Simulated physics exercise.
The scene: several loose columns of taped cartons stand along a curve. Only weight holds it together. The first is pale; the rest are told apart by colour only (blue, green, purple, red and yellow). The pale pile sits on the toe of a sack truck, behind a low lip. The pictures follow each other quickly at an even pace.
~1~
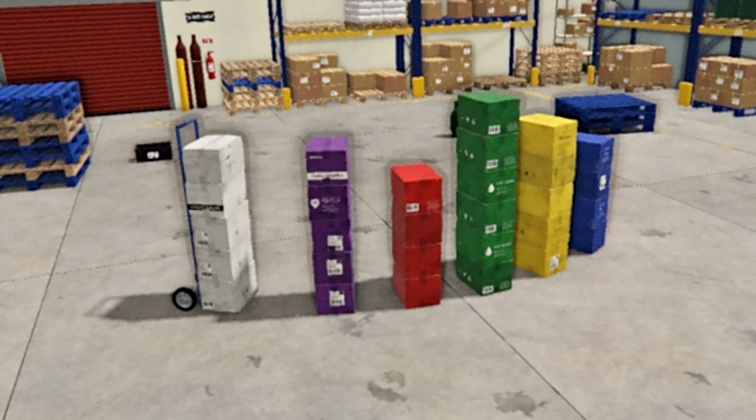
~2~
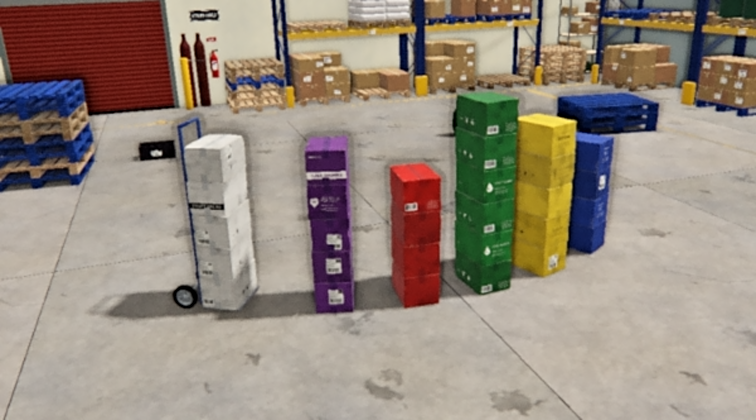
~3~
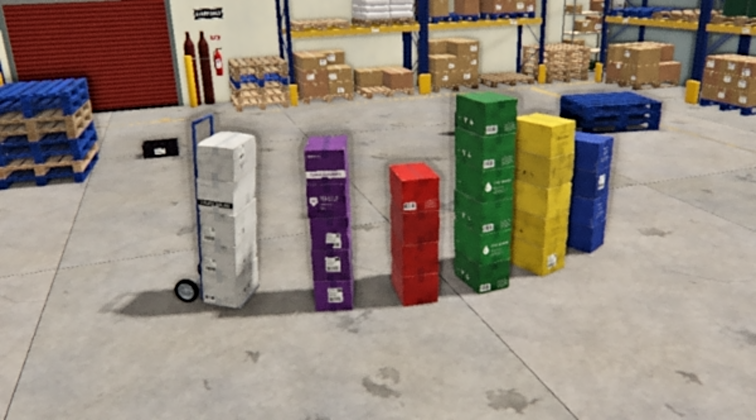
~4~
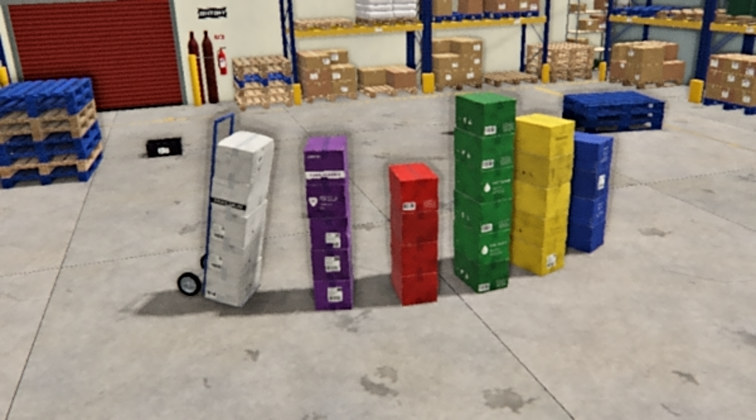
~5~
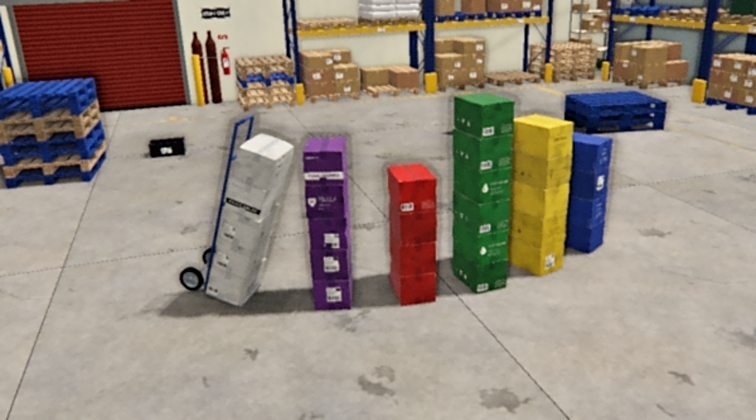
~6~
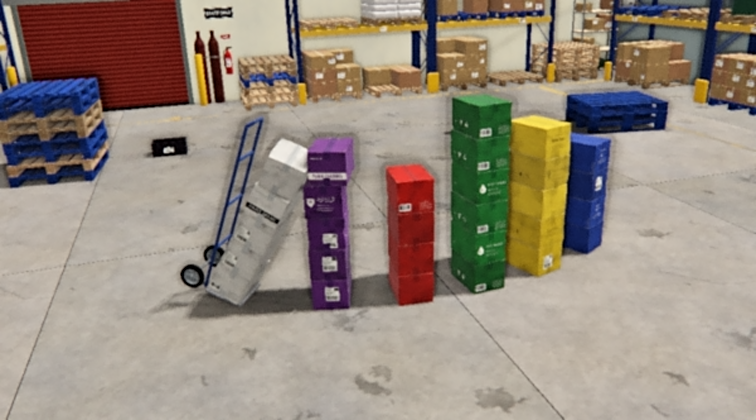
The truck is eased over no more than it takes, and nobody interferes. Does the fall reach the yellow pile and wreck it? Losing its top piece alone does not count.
It loses a good part of its height.
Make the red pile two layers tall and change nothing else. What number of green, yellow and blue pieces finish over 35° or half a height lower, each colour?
By colour: Green 0, yellow 0, blue 0.
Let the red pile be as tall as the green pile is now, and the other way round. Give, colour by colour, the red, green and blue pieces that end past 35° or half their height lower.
Down at the end: Red 6, green 4, blue 4.
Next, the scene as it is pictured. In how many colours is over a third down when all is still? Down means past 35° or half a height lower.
The toll is 5.
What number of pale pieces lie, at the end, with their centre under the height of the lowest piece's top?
It comes to 3.
Shortly afterwards, 5 of the pale pile down; none of the 5 yellow cartons down (3 of 24 in all colours); top yellow carton unmoved; top purple carton tilted well over, half its height lower.
Next, 5 of the pale pile down; 4 of the 5 yellow cartons down (18 of 24 in all colours); top yellow carton tilted a little, about its own height lower; top purple carton tilted steeply, some two heights lower.
In the end, 5 of the pale pile down; 4 of the 5 yellow cartons down (22 of 24 in all colours); top yellow carton on its side; top blue carton upside down. From the last view, middles, top yellow carton near (693, 206), top blue carton near (639, 184).
